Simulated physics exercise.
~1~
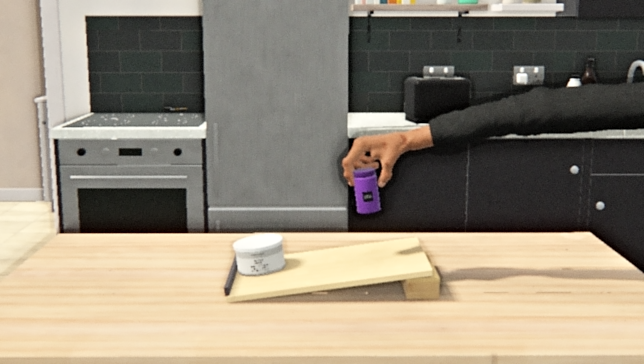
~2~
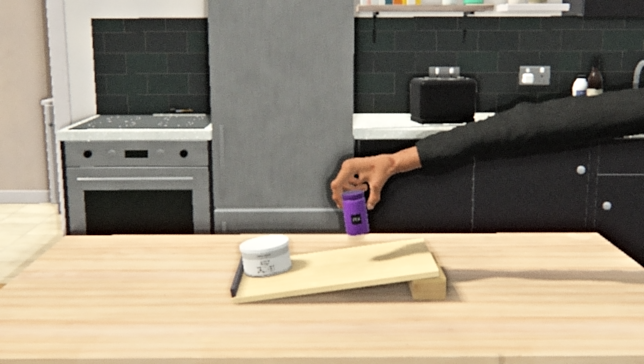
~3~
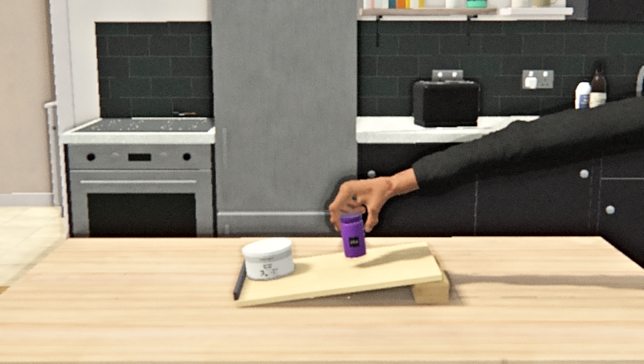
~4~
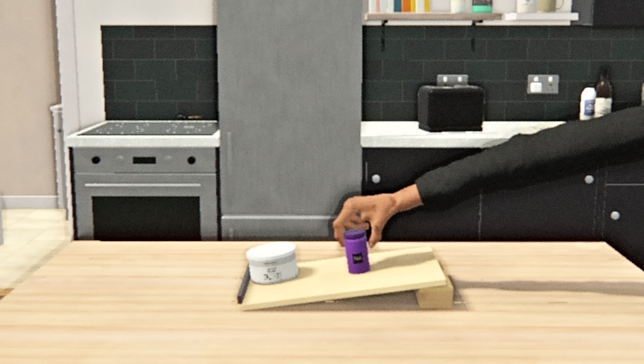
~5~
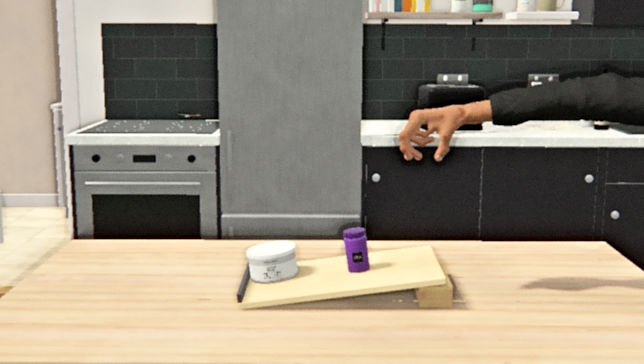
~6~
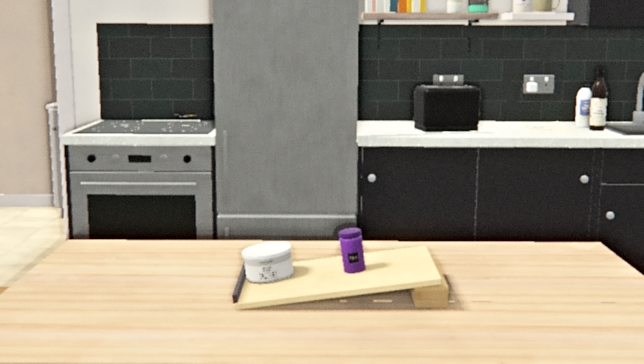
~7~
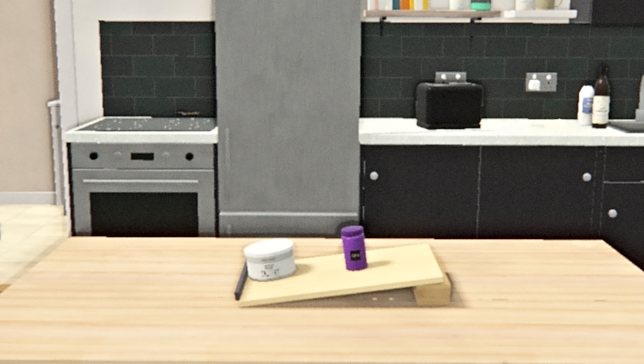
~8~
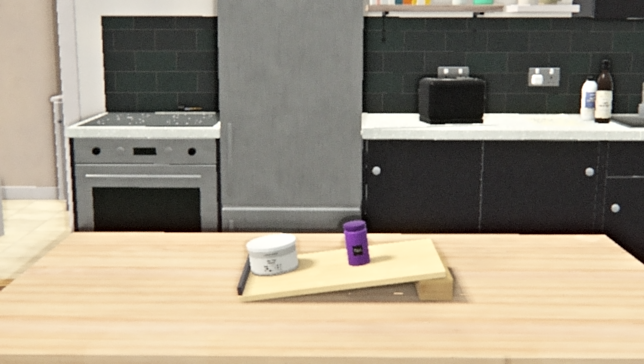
A purple shaker is lowered by a hand onto a sloping board and stays put.
